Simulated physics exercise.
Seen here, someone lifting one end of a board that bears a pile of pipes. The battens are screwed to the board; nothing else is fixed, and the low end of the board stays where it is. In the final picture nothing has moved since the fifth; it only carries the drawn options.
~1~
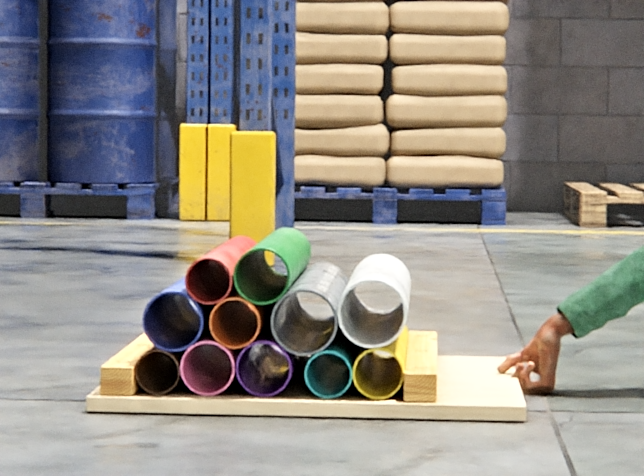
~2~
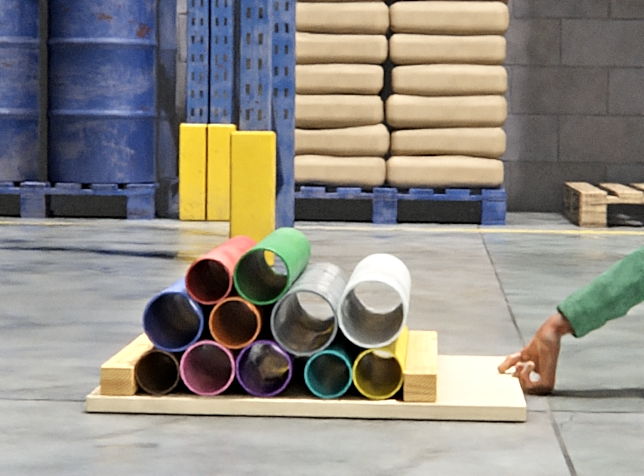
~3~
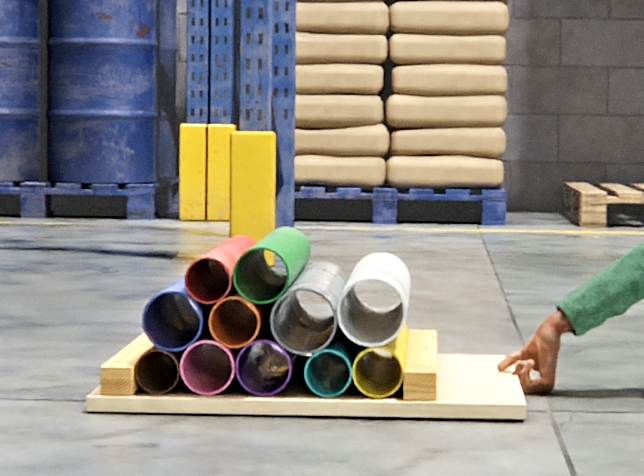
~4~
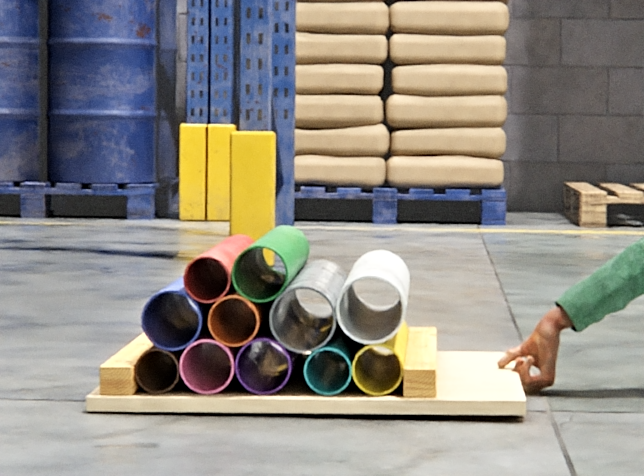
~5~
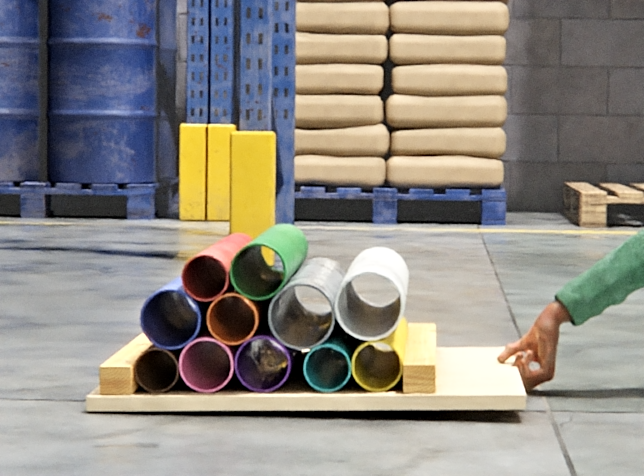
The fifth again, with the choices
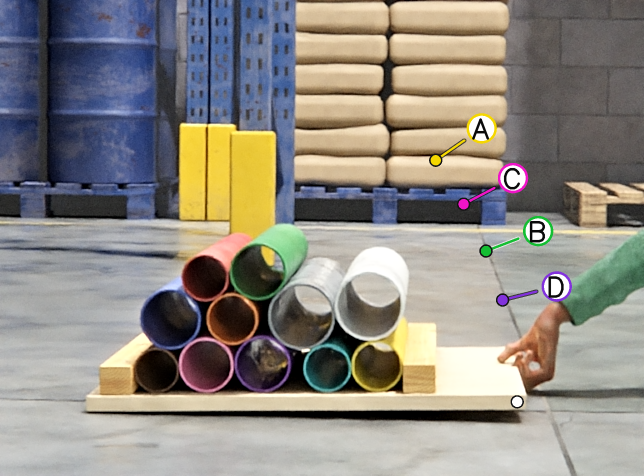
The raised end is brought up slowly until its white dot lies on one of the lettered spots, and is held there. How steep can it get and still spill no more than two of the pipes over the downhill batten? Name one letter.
No higher than D.
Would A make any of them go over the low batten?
Yes.
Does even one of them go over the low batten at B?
Yes.
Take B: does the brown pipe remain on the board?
Yes, with B.
On the marked copy, A at (436, 160); B at (486, 251); C at (464, 204); D at (503, 300); the white dot at (518, 402).
With D. Early on, board at 12°.
Further on, board at 15°.
At the end, board at 15°, two over the low batten (blue, red).
As for the rest, A six over the low batten; B three over the low batten (blue, green, red); C six over the low batten.
